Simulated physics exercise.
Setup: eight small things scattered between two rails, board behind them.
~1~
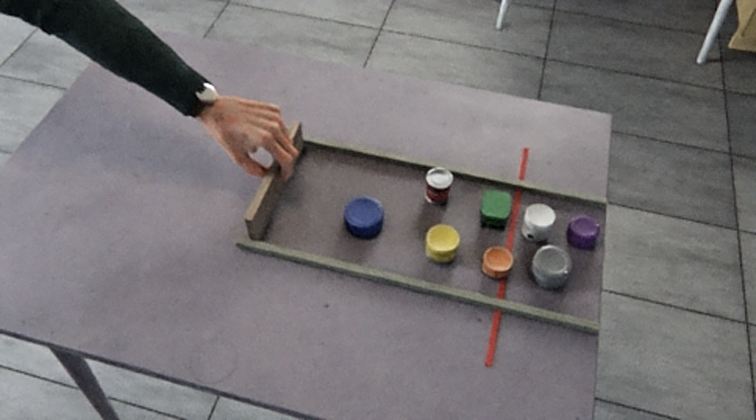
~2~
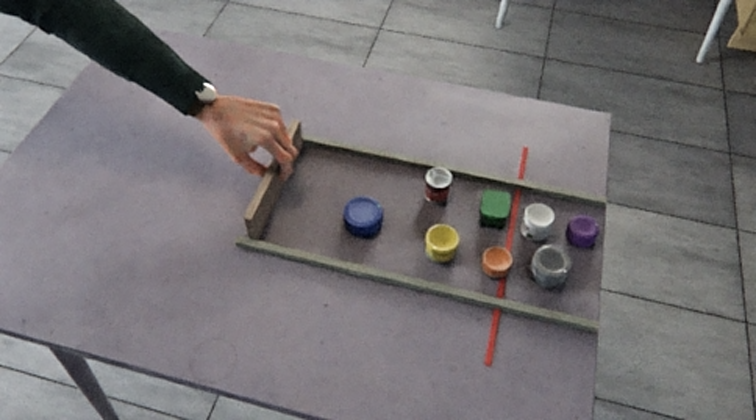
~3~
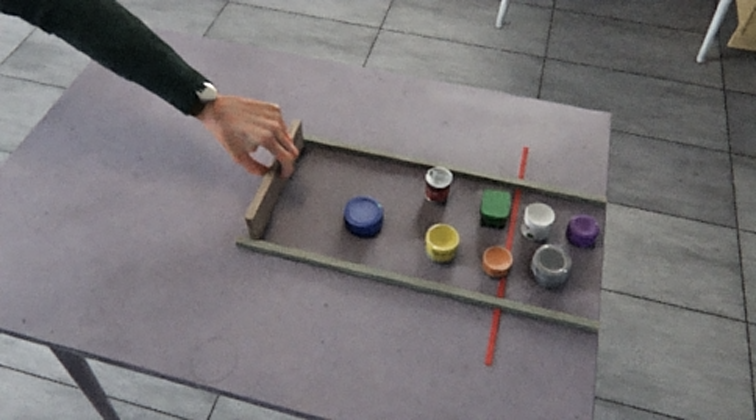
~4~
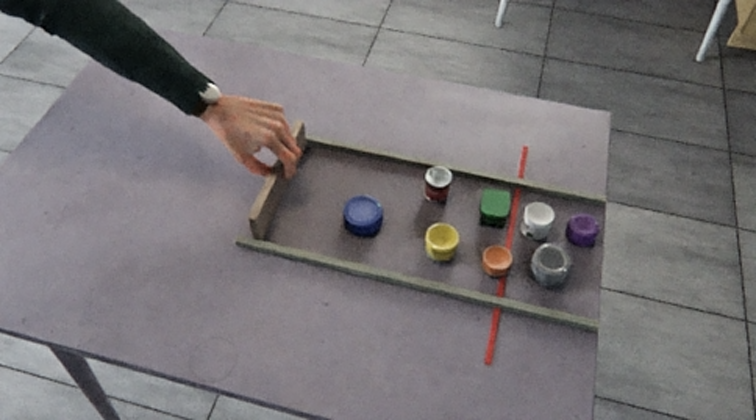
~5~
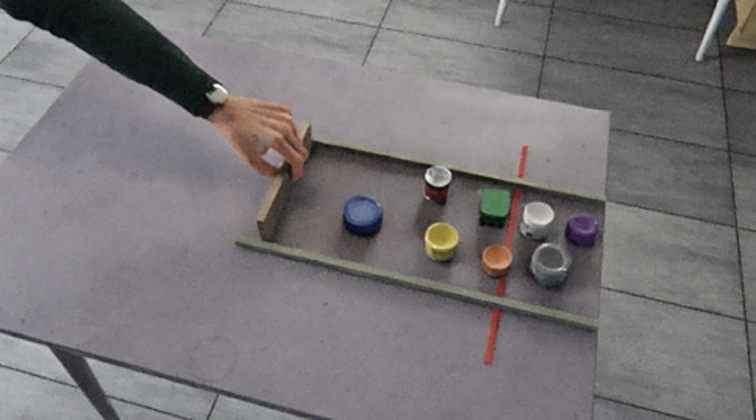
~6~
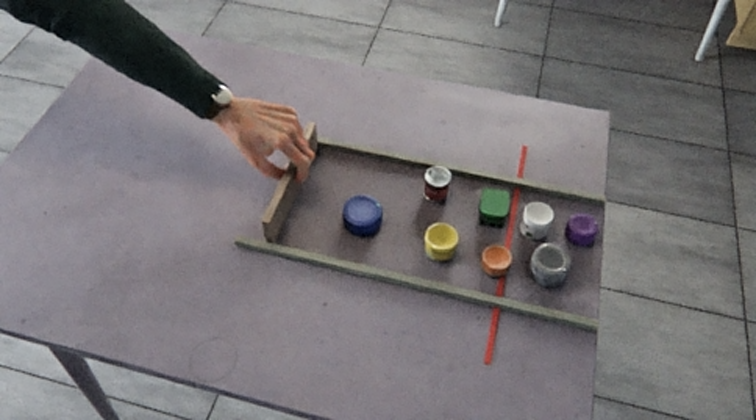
To begin with, a hand in a dark sleeve grips a wooden board at the left end of two rails on a table, with eight small, colourful containers scattered between them and red tape crossing toward the right. The hand then slides the board slightly right, while the containers stay in place, untouched.
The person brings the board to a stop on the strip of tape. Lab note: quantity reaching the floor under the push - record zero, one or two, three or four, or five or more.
From what I see, the table loses nothing at all.
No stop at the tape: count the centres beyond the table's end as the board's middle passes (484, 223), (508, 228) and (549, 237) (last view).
Respectively, 0, 0 and 2.
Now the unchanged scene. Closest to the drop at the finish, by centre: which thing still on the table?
Purple lid.
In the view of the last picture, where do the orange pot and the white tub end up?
The orange pot finishes at (550, 294); the white tub finishes at (563, 240).
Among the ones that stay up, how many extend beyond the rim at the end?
The count is 0.
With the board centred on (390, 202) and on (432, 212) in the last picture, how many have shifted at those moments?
First 1 and then 4.
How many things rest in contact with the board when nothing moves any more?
The figure is 3.
Early on, none off yet; purple lid at rest near (581, 230); grey lid at rest near (549, 266); white tub at rest near (536, 221).
Finally, the number that fall off is zero.
